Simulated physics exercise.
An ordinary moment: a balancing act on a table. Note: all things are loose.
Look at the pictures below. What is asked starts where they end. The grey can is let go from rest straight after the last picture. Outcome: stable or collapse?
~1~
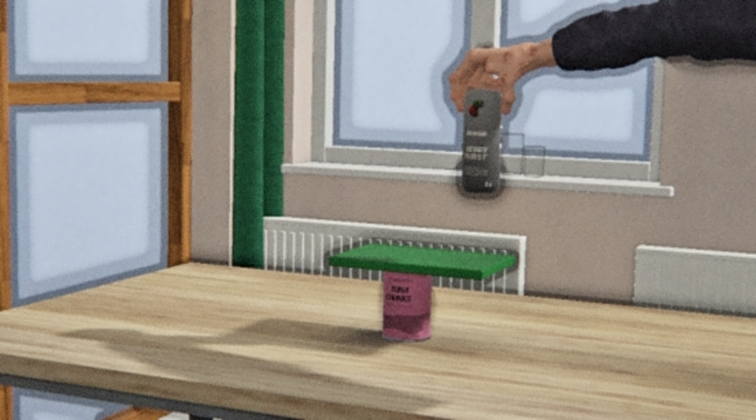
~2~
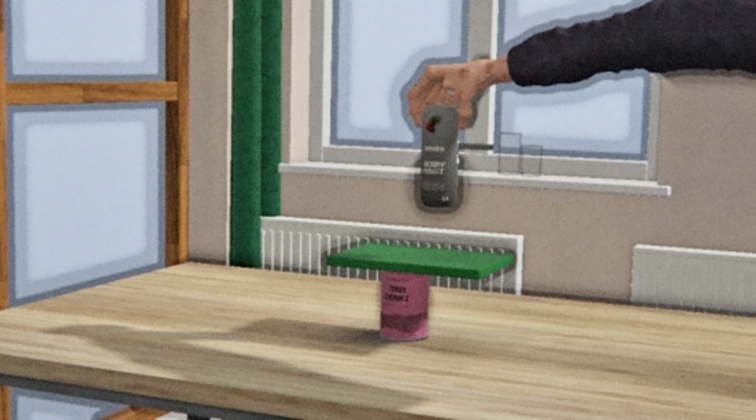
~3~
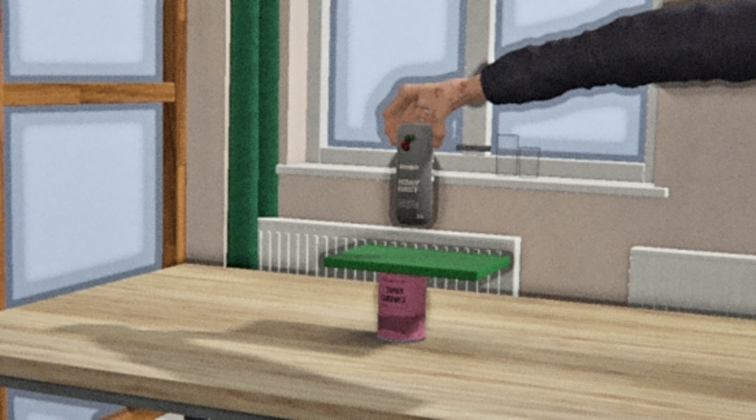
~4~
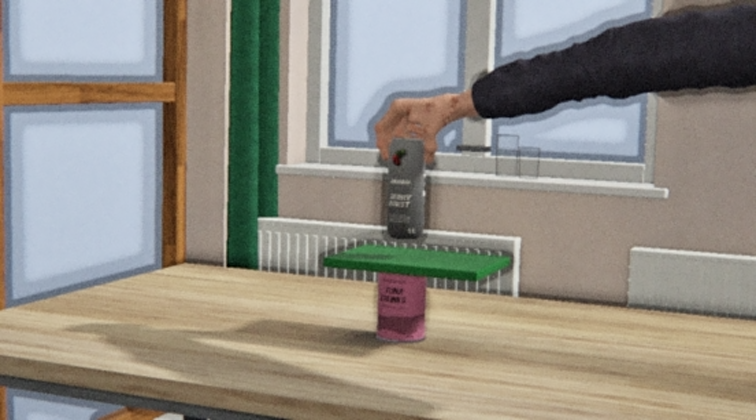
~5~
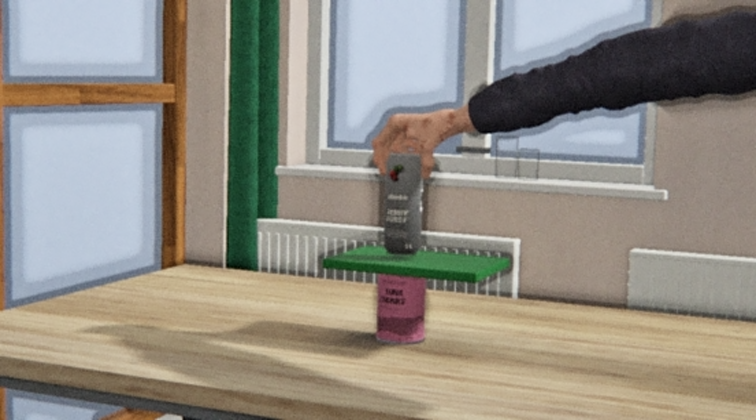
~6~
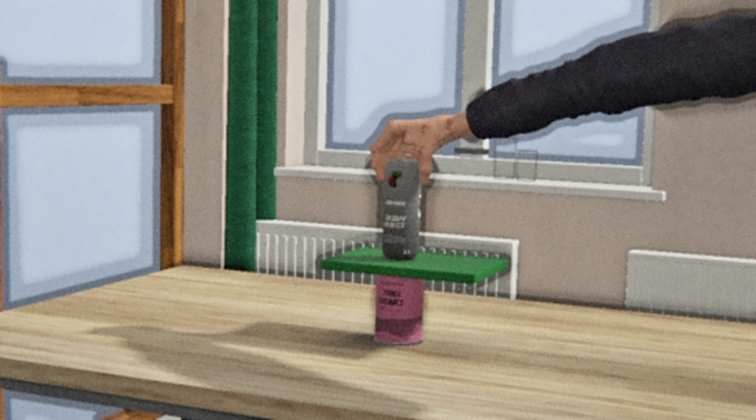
Stable.
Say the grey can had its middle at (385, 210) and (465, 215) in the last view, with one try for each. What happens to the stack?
First release - upright; second release - toppled.
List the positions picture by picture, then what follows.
The first picture shows coming down; grey can (482, 142); green lid (423, 260).
The second picture shows coming down; grey can (440, 156); green lid (421, 260).
The third picture shows coming down; grey can (415, 175); green lid (418, 261).
The fourth picture shows coming down; grey can (406, 189); green lid (418, 262).
The fifth picture shows coming down; grey can (403, 204); green lid (417, 263).
The sixth picture shows set down, still held; grey can (401, 210); green lid (416, 264).
Then, 0.50 s on from there, no change.
Then, 1.30 s on from there, grey can resting near (401, 211).
In the end, all 3 unmoved. At the end, from the last picture's camera, grey can near (402, 211). The stack holds.
